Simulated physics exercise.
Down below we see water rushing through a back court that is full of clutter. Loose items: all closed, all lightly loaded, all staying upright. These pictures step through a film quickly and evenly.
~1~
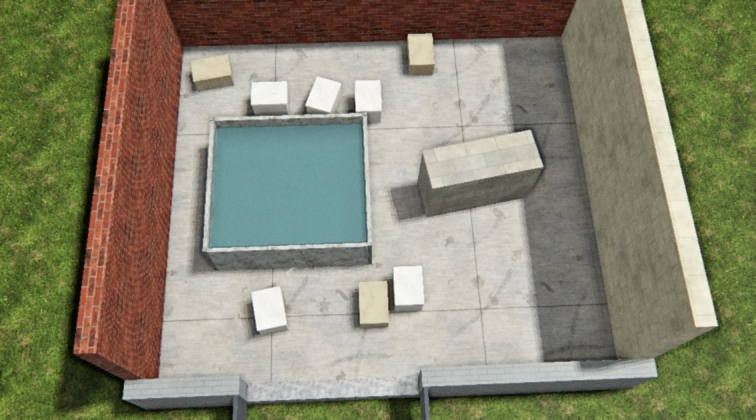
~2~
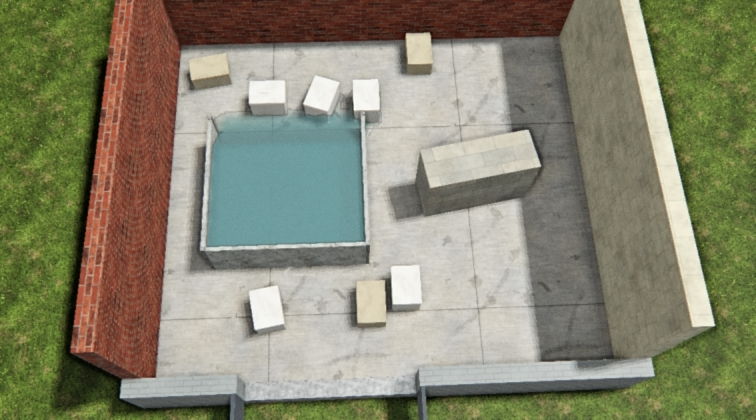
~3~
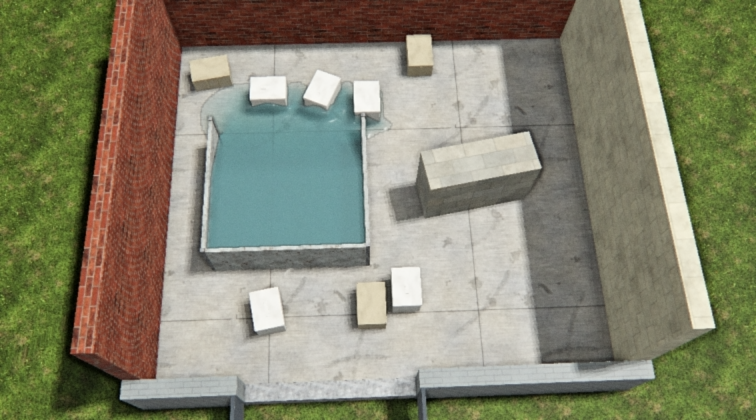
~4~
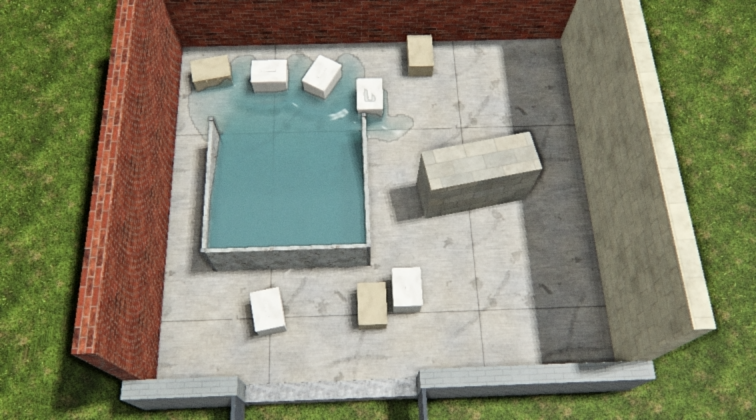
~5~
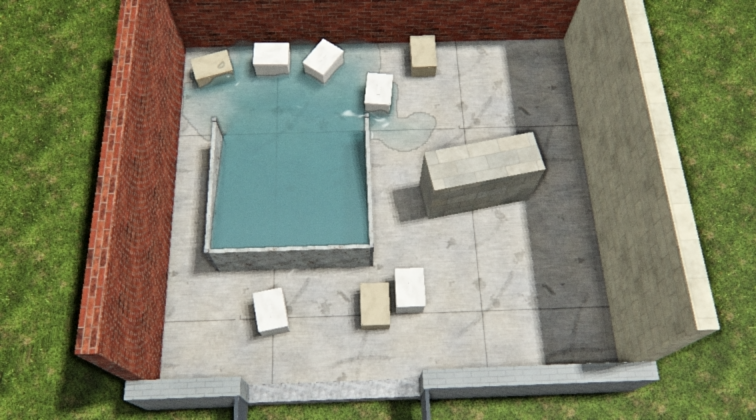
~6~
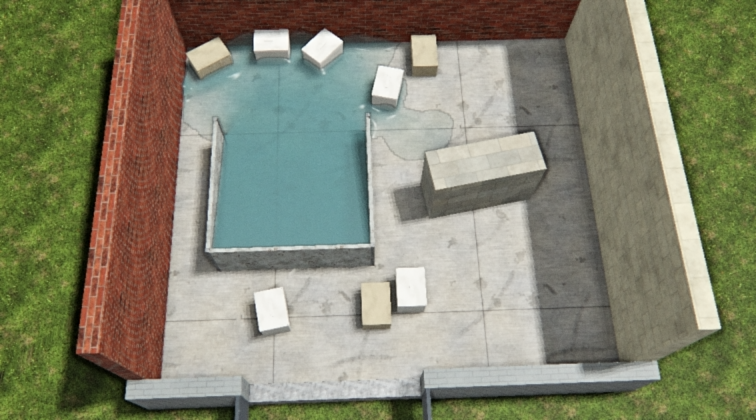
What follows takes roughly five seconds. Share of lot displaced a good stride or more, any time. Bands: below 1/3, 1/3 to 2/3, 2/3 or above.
1/3 to 2/3.
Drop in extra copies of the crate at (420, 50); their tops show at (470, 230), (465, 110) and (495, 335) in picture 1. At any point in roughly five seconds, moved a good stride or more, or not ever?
Okay, in order the twins go nowhere much, a long way, nowhere much.
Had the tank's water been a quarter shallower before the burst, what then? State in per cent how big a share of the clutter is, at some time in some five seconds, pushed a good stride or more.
Close to 60 % of the lot.
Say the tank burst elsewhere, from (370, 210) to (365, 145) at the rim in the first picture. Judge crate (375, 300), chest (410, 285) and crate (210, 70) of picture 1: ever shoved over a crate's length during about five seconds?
Listed in turn, never travels that far, ends up that far off, never travels that far.
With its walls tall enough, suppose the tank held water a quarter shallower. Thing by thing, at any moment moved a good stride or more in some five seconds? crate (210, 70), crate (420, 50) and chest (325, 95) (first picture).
Taking them as listed, the first reached the mark, the second reached the mark and the third reached the mark.
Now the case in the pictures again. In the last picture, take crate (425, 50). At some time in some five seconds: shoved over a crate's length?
Looks like the full distance to me.
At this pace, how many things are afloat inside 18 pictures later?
You get 3.
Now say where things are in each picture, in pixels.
The first picture shows a chest at (269, 93) rests on the ground; a chest at (323, 94), on the bottom; 0 of 8 have shifted.
The second picture shows a chest at (267, 92) rests on the ground; a chest at (321, 93) rests on the ground; 0 of 8 have shifted.
The third picture shows a chest at (268, 88) rests on the ground, close to its start; a chest at (322, 87) rests on the ground, close to its start; 2 of 8 have shifted.
The fourth picture shows a chest at (269, 71) rests on the ground, a stride from its start; a chest at (322, 72) rests on the ground, a stride from its start; 3 of 8 have shifted.
The fifth picture shows a chest at (271, 54), on the bottom, a stride from its start; a chest at (323, 57) rests on the ground, a stride from its start; 4 of 8 have shifted.
The sixth picture shows a chest at (271, 40) floats, a stride from its start; a chest at (322, 45) rests on the ground, a stride from its start; 4 of 8 have shifted.
A moment on, 3 of 8 are well off their spots; 3 afloat.
Next, 4 of 8 are well off their spots; 3 afloat.
Later, 5 of 8 are well off their spots; 3 afloat.
In the end, 5 of 8 are well off their spots, and 5 have been at some point; 3 afloat.
